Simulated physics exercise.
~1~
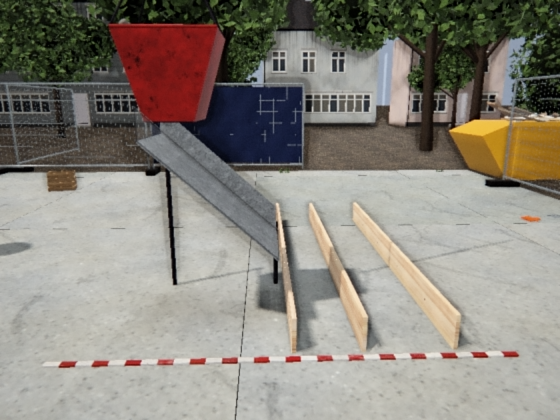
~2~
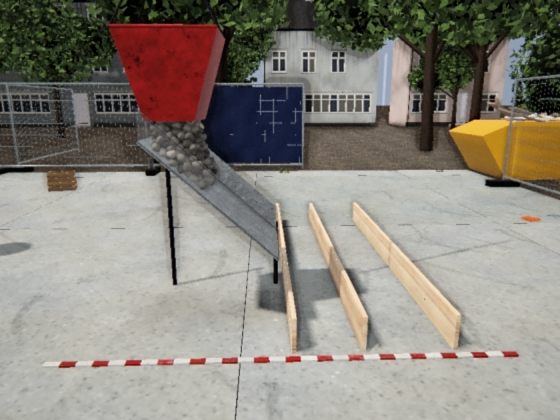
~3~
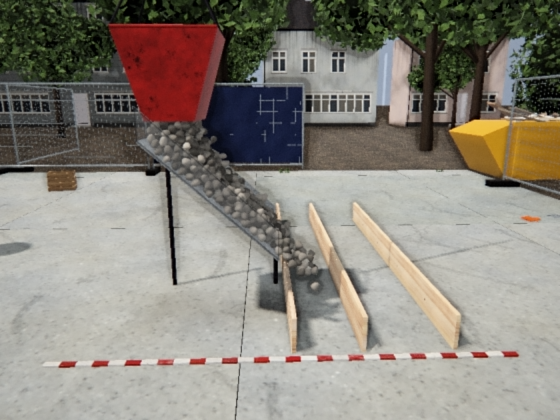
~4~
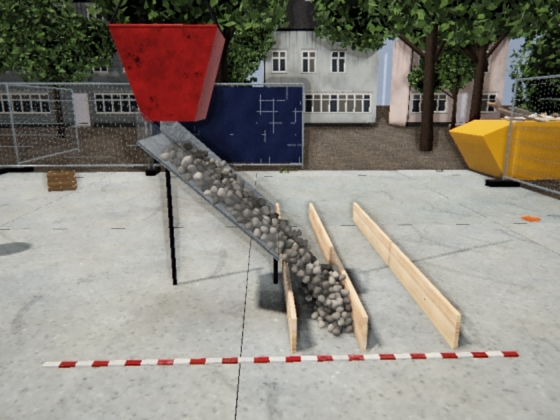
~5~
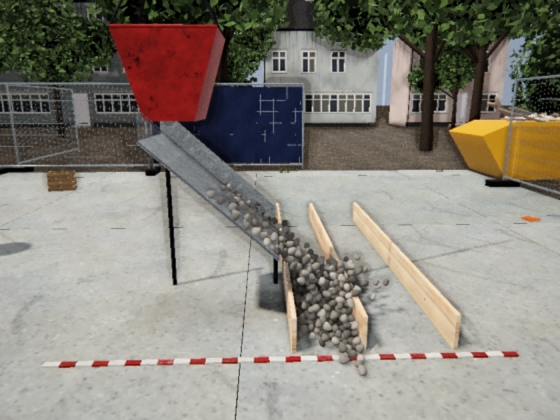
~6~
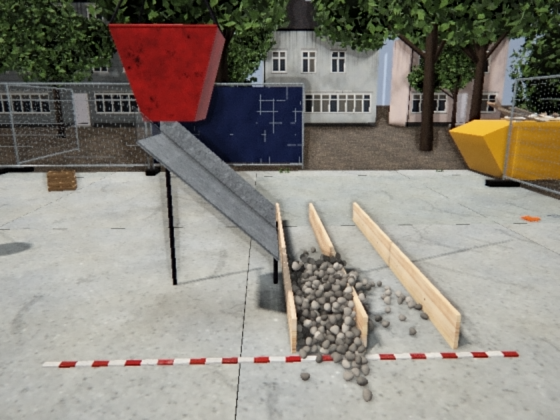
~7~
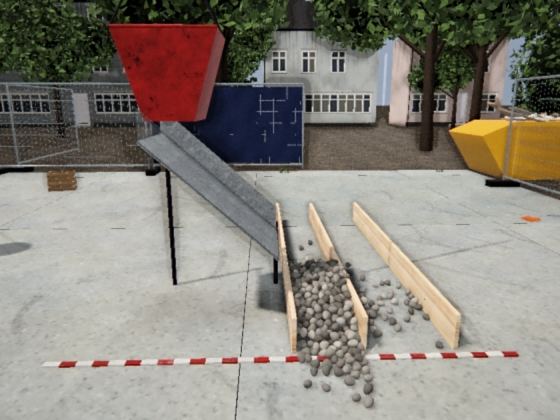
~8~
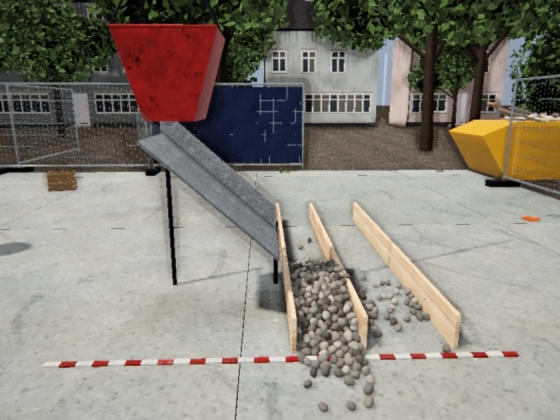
A heap of round grey stones dropped out of a hanging red skip and slid down a sloping steel chute to the right, piling up mostly between the first two wooden planks, with a few ending up in the right bay.
